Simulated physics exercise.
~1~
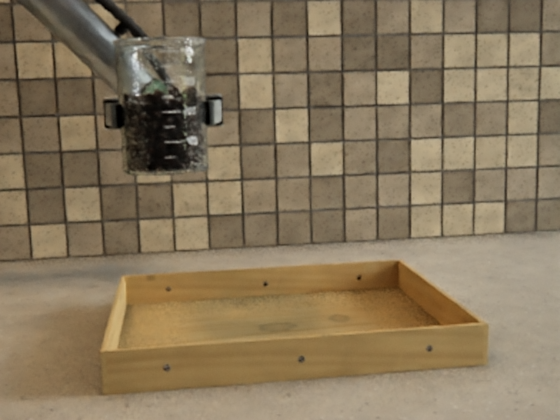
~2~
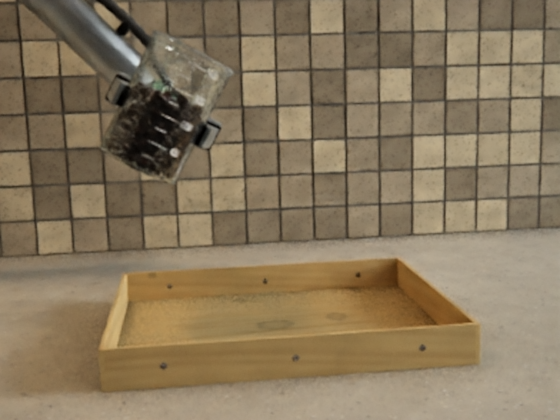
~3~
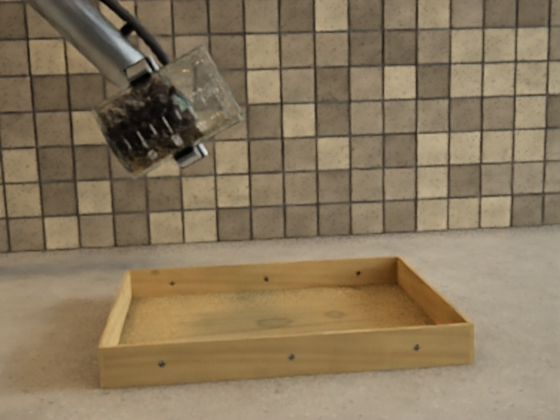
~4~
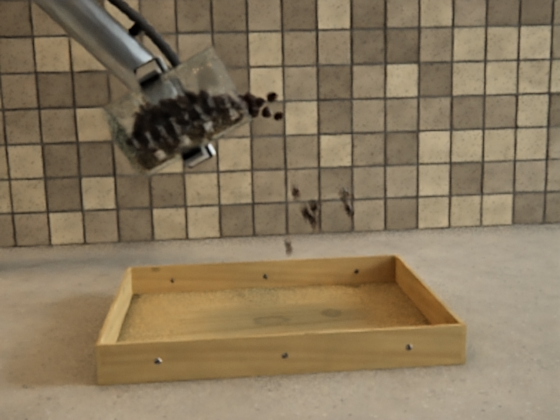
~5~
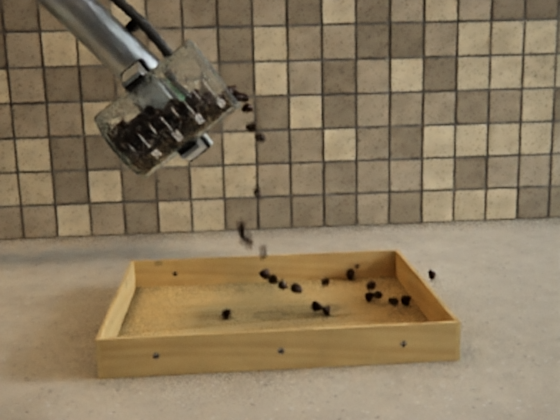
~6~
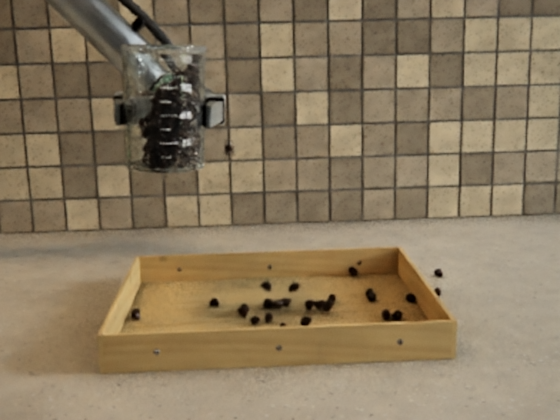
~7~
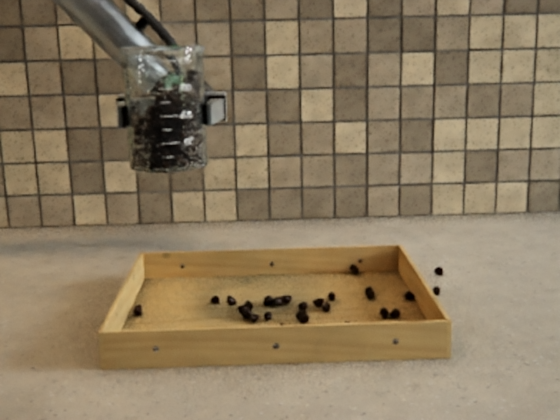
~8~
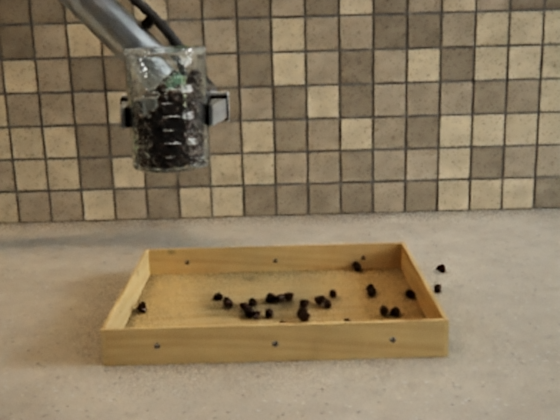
On a table before a tiled wall, a robot arm tipped a clear tumbler of dark beans to the right, spilling some into a shallow wooden tray and a couple beyond it, then turned it upright and held it still, mostly full.
